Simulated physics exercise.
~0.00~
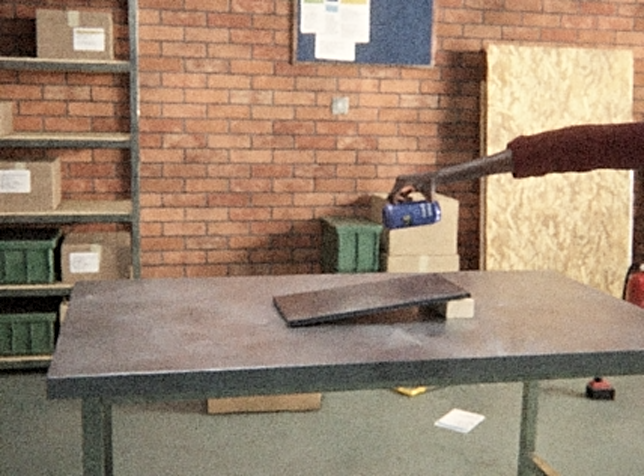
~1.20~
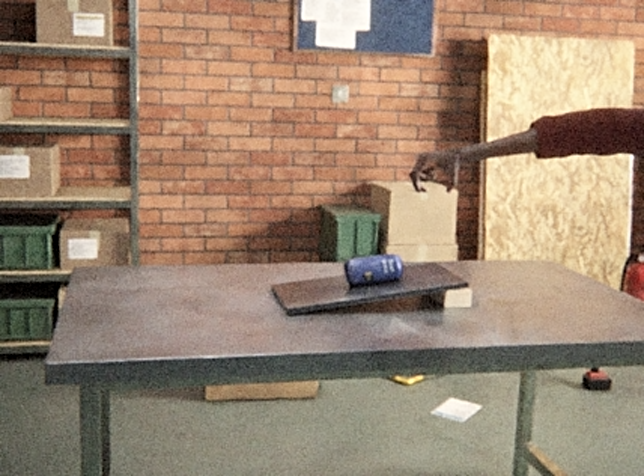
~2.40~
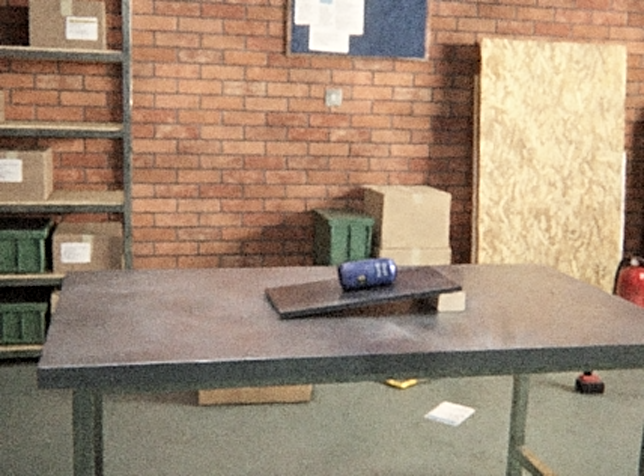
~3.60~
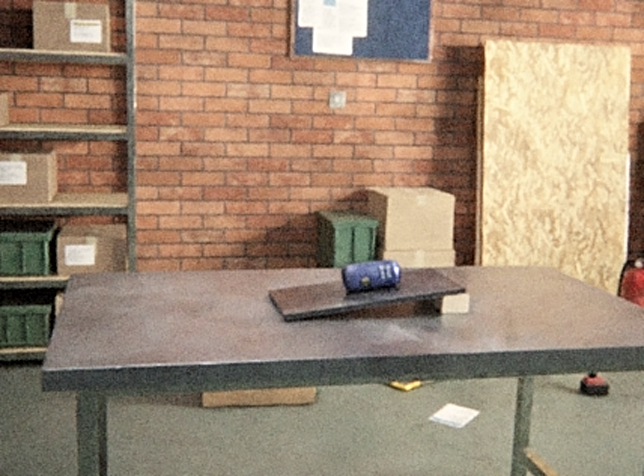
A blue can being lowered by a hand onto a propped-up board, staying put on its side after the hand withdraws.
